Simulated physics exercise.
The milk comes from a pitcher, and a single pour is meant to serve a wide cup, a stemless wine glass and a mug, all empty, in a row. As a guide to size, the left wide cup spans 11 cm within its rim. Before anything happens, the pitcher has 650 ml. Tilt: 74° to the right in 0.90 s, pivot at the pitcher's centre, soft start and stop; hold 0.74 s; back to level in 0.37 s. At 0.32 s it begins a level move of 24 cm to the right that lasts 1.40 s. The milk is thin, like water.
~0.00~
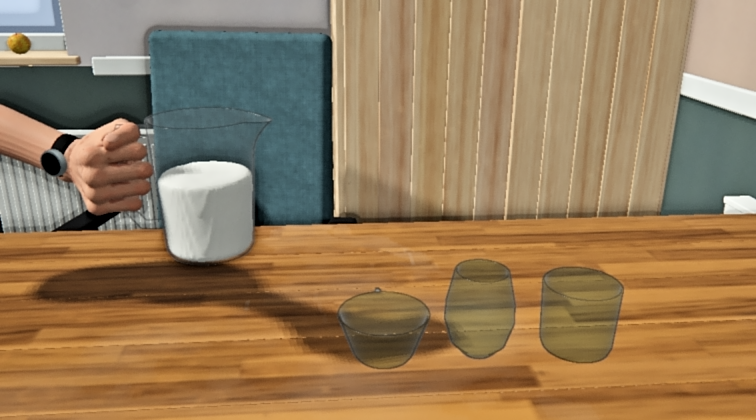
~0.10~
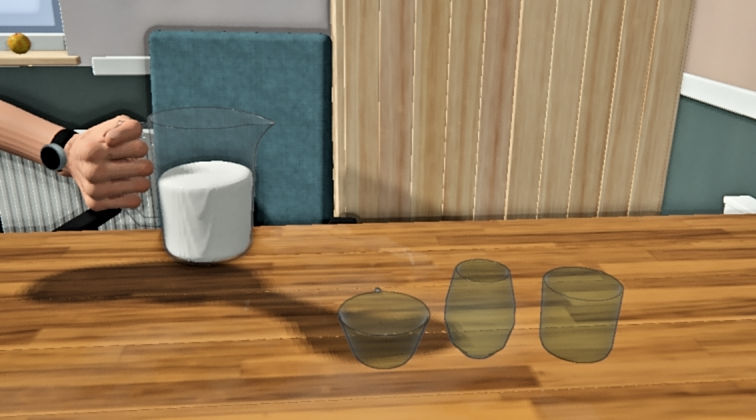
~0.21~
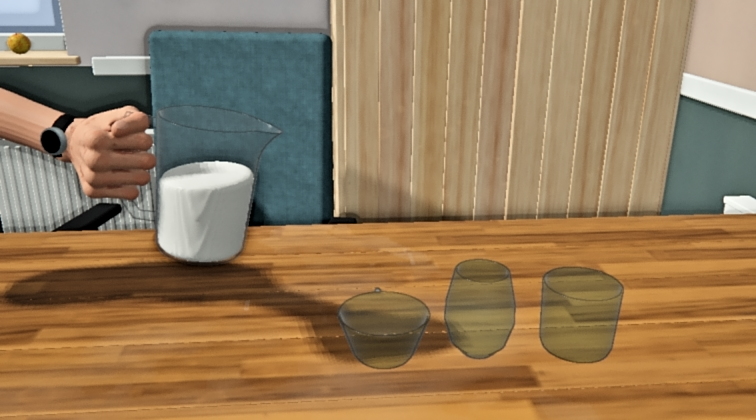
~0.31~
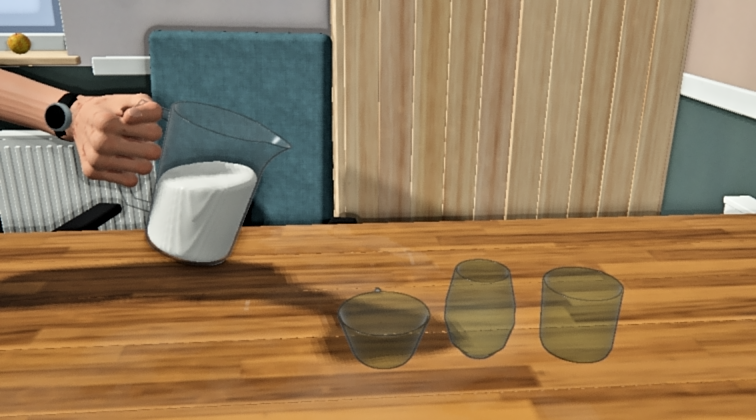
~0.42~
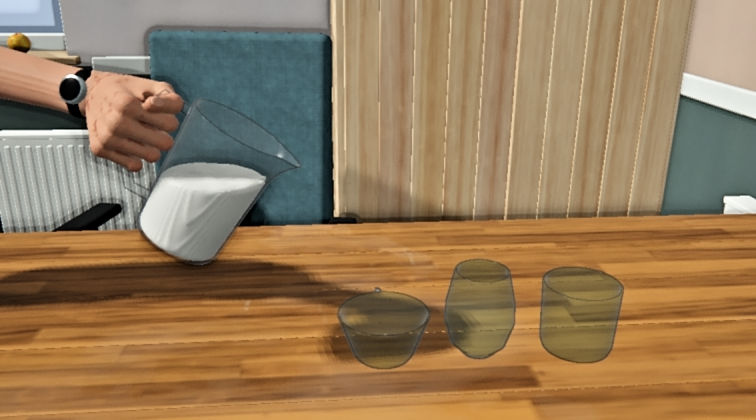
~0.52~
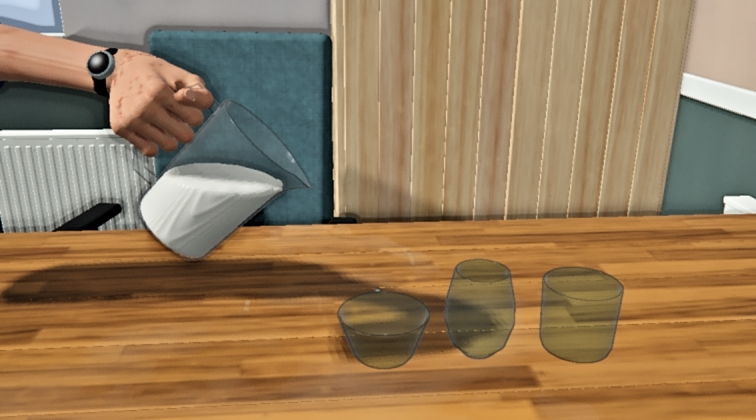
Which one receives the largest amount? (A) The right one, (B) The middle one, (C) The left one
Answer: B.
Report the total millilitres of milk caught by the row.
160 ml or so, all told.
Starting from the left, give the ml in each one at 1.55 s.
Left to right: Roughly 30 ml, 120 ml, 0 ml.
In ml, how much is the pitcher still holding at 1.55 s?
230 ml.
After 0.94 s the tilt is 74° and from the left they hold 50 ml, 0 ml, 0 ml, the pitcher 495 ml, and 0 ml is on the table.
After 1.24 s the tilt is 74° and from the left they hold 35 ml, 80 ml, 0 ml, the pitcher 320 ml, and 155 ml is on the table.
After 1.55 s the tilt is 74° and from the left they hold 35 ml, 115 ml, 0 ml, the pitcher 230 ml, and 205 ml is on the table.
After 1.90 s the tilt is 15° and from the left they hold 35 ml, 115 ml, 10 ml, the pitcher 190 ml, and 290 ml is on the table.
In the end from the left they hold 35 ml, 115 ml, 15 ml, the pitcher 190 ml, and 295 ml is on the table.
